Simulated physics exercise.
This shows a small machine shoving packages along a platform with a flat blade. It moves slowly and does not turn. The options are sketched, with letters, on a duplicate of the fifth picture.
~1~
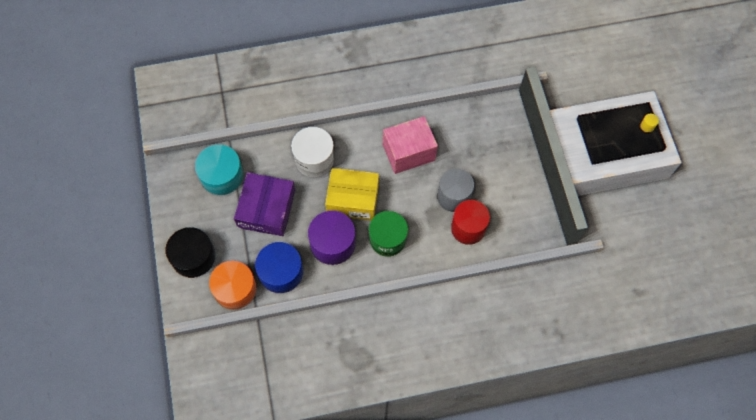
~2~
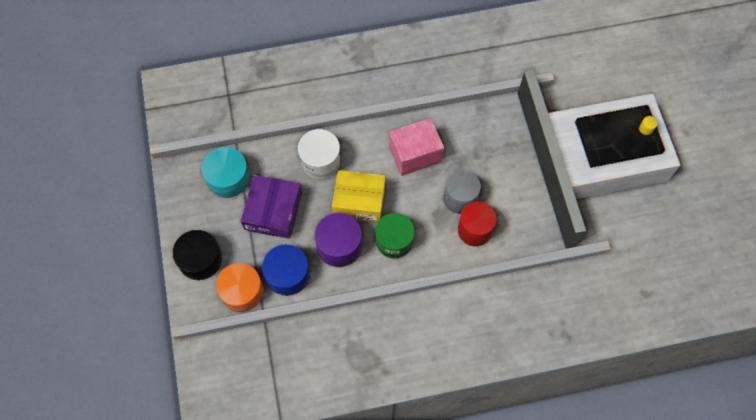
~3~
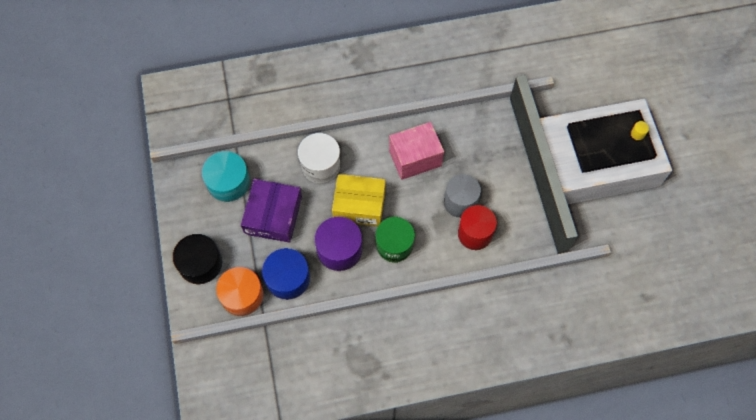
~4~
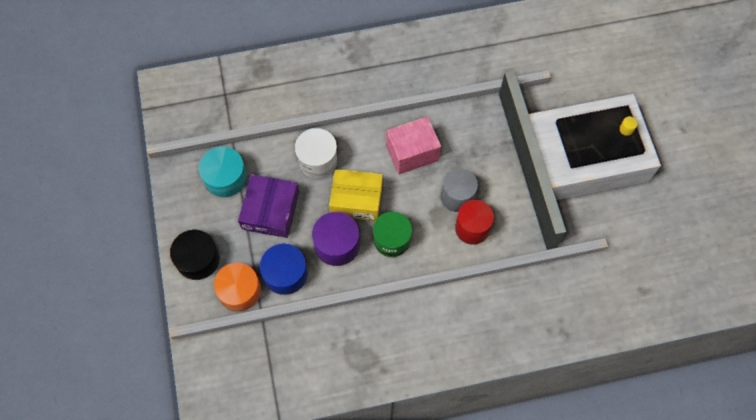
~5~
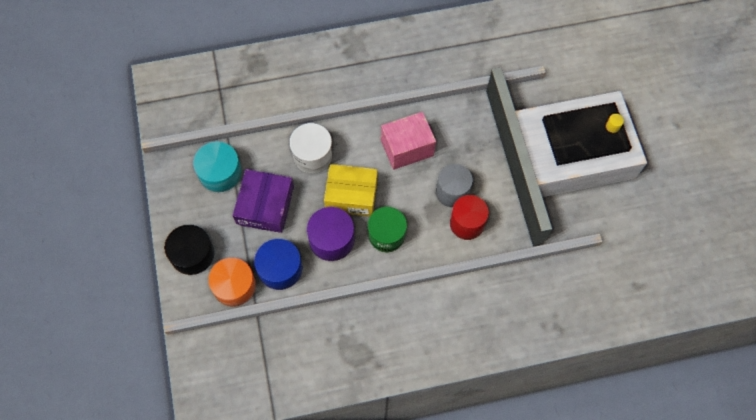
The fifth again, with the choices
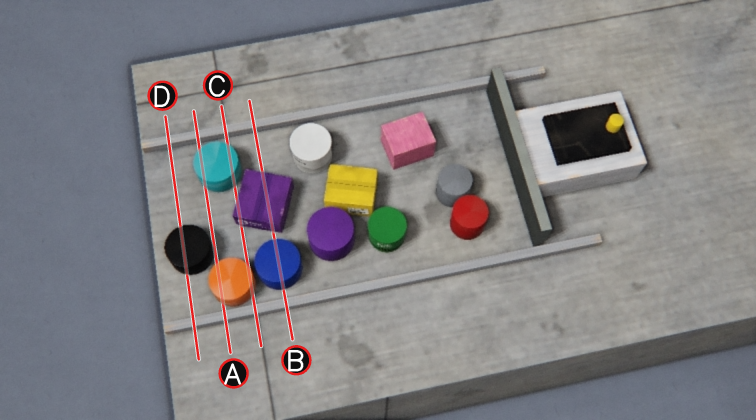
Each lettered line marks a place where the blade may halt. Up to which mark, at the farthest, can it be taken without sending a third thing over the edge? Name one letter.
Up to line B.
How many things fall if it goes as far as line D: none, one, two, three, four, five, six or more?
In all, six or more.
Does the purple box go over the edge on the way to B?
No.
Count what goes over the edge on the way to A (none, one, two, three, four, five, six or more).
In all, six or more.
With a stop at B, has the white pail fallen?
No.
On the marked copy, A at (211, 225); B at (270, 213); C at (240, 219); D at (181, 231).
Following B. Soon after the start, robot (493, 151); red canister (420, 228); green pail (383, 231).
Later, robot (403, 169); orange canister (222, 288); turquoise canister (211, 162).
In the end, robot (333, 182); orange canister over the edge; turquoise canister (149, 167); one fallen.
As for the rest, A drops seven; C drops four; D drops eight.
